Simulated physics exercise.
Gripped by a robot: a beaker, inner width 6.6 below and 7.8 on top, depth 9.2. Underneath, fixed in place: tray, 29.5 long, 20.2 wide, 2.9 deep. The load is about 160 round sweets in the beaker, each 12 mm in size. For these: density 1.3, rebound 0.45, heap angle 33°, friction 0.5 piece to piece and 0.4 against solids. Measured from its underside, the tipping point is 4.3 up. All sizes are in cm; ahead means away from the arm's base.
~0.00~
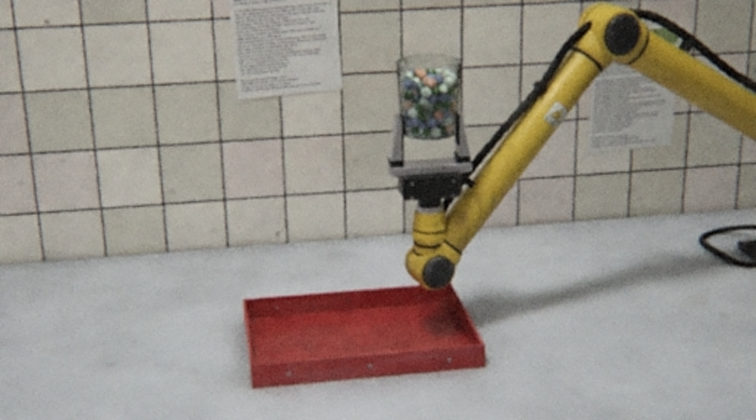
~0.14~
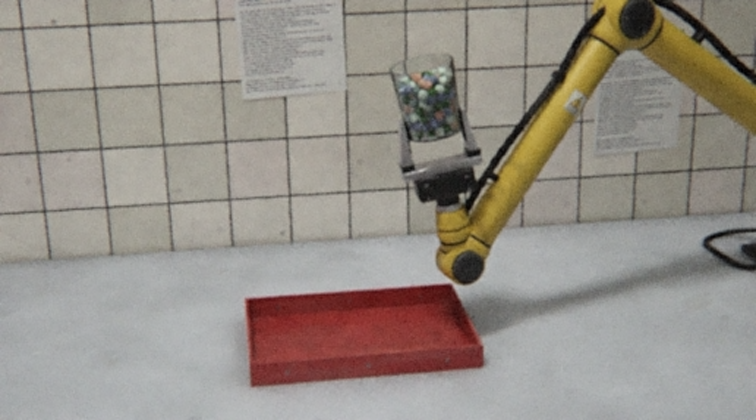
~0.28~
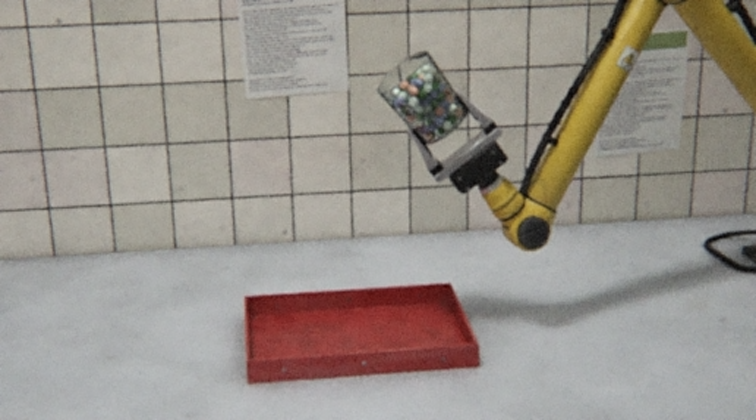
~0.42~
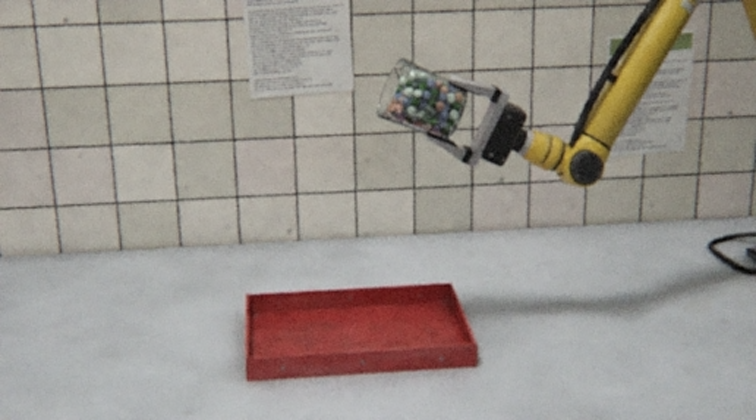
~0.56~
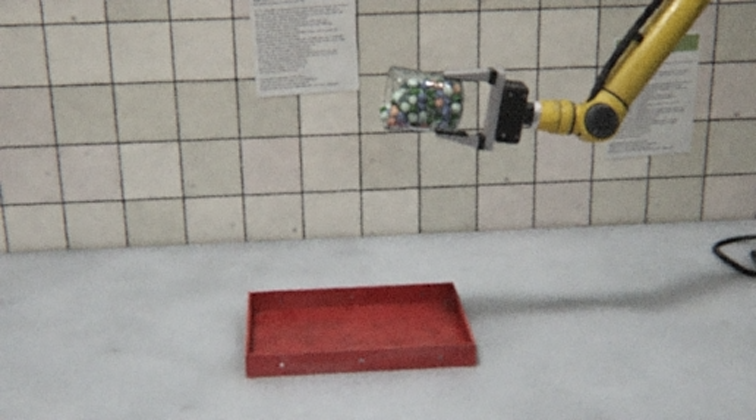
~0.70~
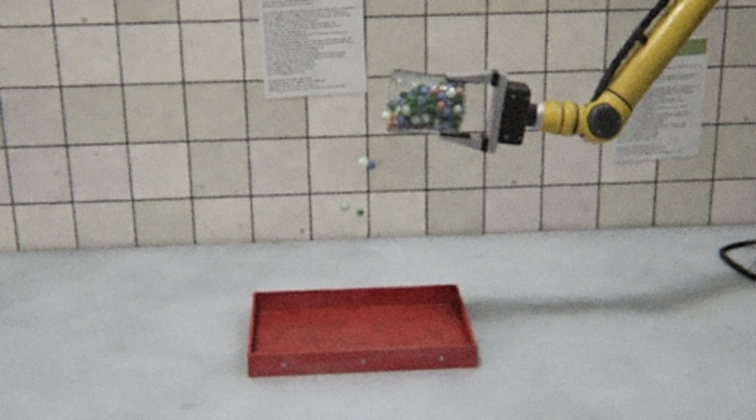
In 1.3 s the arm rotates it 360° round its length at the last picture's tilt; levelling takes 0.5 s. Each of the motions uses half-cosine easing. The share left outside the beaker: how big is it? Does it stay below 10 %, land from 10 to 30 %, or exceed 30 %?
It exceeds 30 %.
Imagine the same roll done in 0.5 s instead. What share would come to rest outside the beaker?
It would come to close to 25 per cent.
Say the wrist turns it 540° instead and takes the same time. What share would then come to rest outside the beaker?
In that case you'd get close to 45 per cent.
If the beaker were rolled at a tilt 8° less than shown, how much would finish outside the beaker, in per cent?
In that case I'd say some 20 per cent.
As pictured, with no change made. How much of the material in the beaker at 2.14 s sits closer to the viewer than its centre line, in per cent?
Roughly 60 in every hundred.
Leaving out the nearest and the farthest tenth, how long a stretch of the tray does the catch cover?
About 18 centimetres.
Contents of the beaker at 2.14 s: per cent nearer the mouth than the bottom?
It comes to around 35 per cent, more or less.
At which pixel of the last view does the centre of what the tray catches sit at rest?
The middle lies at roughly (324, 340).
After 1.42 s, tipped 82°, highest piece 36 above the table; 128 in the beaker, 22 in the tray, 14 in flight or on a rim.
After 2.14 s, tipped 67°, highest piece 35 above the table; 99 in the beaker, 65 in the tray.
After 2.70 s, upright, highest piece 36 above the table; 99 in the beaker, 65 in the tray.
After 3.40 s, upright, highest piece 36 above the table; 99 in the beaker, 65 in the tray.
In the end, 99 in the beaker, 65 in the tray. That is 40 % outside the beaker.
